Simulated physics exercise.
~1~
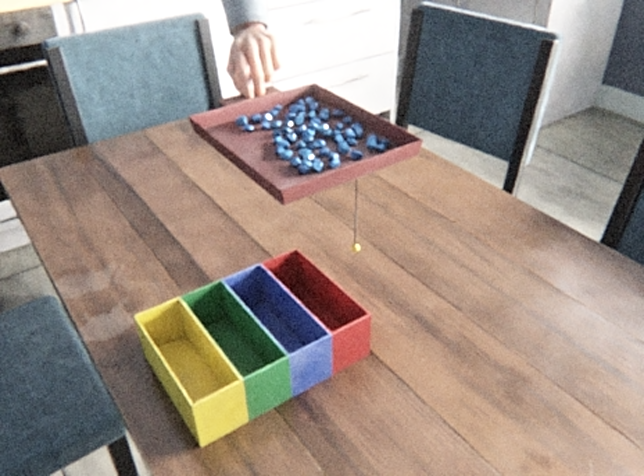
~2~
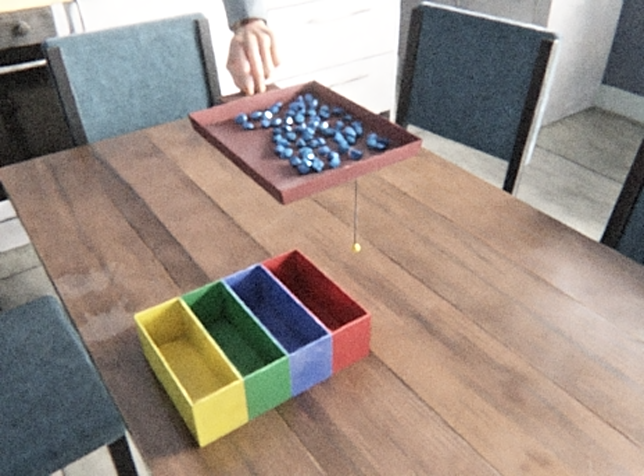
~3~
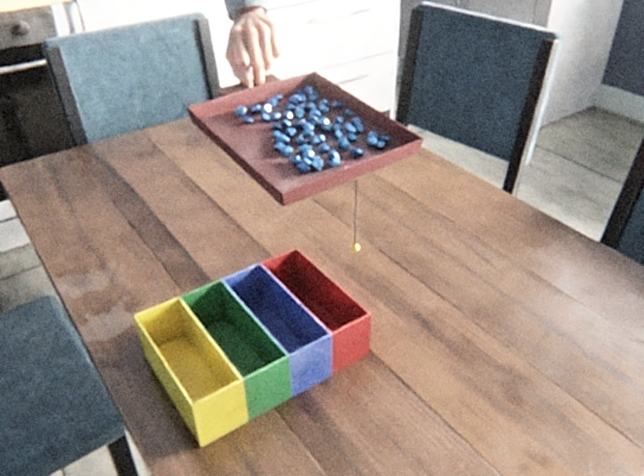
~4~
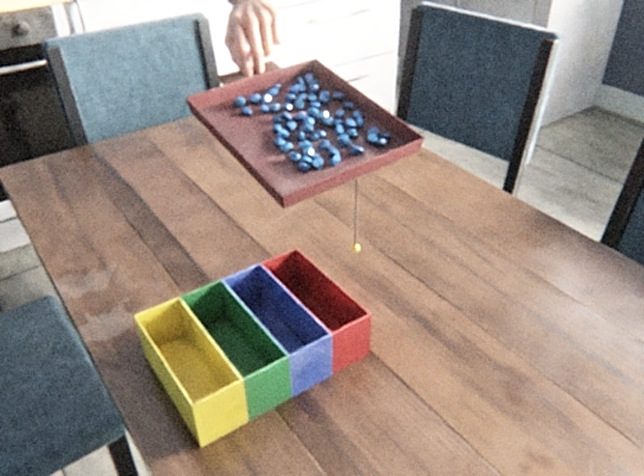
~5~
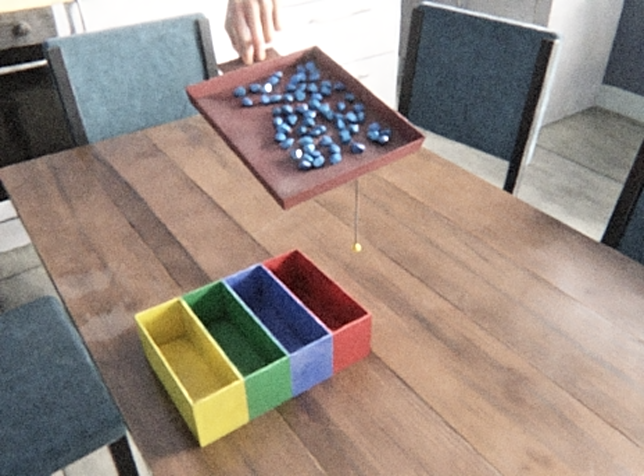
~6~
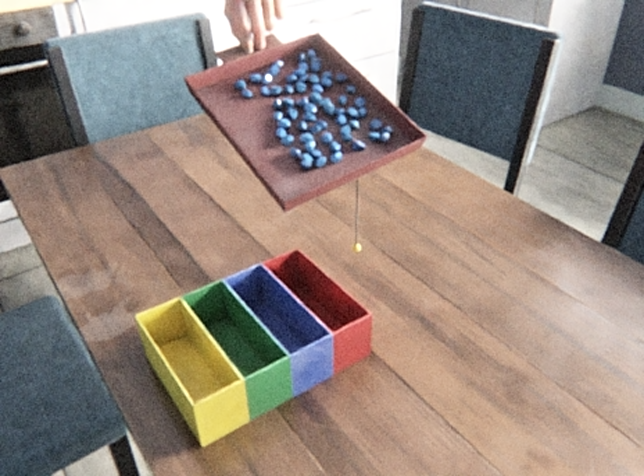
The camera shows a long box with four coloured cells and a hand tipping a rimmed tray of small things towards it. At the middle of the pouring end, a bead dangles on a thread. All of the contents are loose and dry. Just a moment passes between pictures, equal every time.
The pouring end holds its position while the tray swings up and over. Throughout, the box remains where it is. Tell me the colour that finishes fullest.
It's red.
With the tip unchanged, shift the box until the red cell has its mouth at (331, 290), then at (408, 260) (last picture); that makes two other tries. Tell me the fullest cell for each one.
So the first one goes to that red cell and the second to the green one.
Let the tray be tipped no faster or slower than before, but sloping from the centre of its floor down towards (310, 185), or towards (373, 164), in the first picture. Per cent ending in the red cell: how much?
About 60 %, then 0 %.
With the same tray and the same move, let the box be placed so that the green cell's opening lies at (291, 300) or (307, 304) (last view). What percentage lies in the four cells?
First placement near 100 percent, second near 100 percent.
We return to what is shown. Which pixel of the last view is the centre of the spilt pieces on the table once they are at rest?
I'd put the middle somewhere around (365, 318) in the last picture.
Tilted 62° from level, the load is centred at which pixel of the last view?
About (334, 171).
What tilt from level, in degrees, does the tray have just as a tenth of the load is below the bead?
About 80 degrees.
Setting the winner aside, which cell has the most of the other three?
Just behind the top cell comes that blue cell.
Just after the last frame, tray tipped steeply; almost all on the tray; just a few falling or outside the box.
A moment on, tray tipped past a quarter turn; roughly half on the tray; roughly a quarter in the red cell; about a tenth in the blue cell; roughly a quarter falling or outside the box.
Further on, tray tipped past a quarter turn; roughly half in the red cell; about a tenth in the blue cell; roughly a third falling or outside the box.
When it is over, tray tipped past a quarter turn; roughly half in the red cell; about a tenth in the blue cell; not one in the yellow cell; not one in the green cell; roughly a third outside the box.
